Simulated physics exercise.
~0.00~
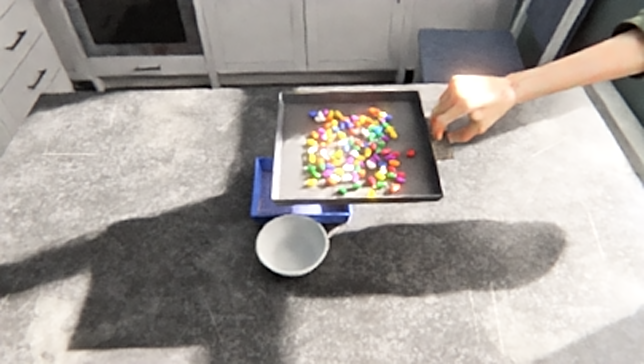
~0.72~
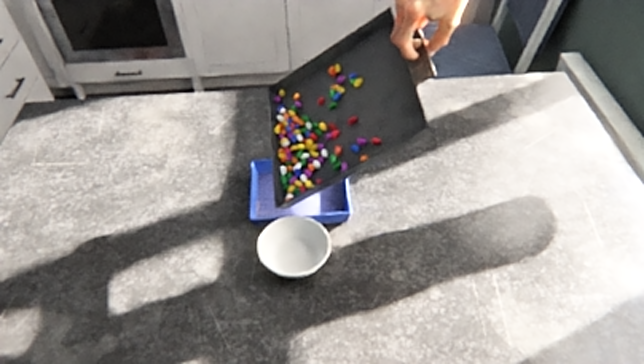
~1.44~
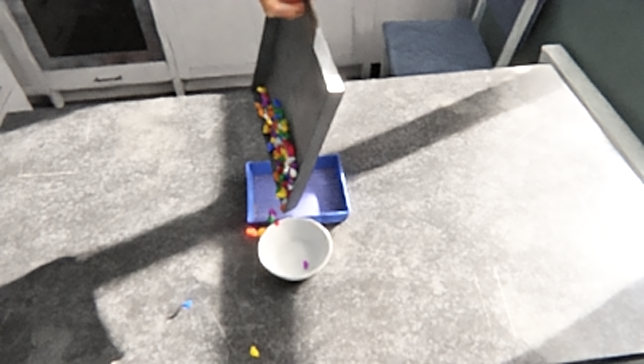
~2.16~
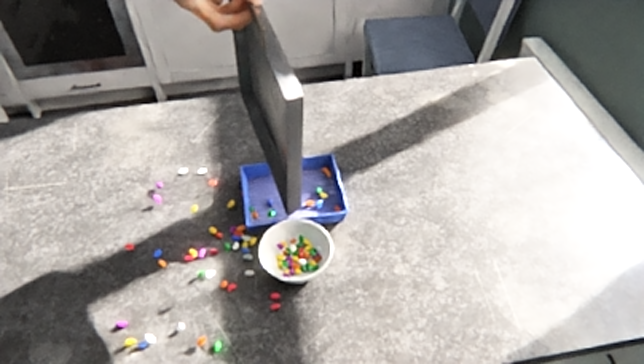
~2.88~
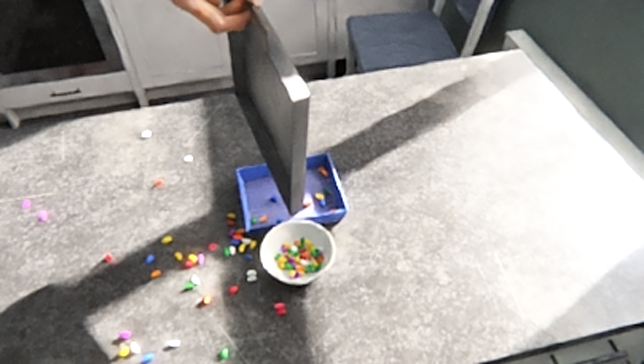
We see a hand tilt a dark tray of colorful jelly beans until it stands upright above a white bowl and a blue tin on a gray table, spilling them; some land in the bowl, fewer in the tin, and many end up scattered across the tabletop.
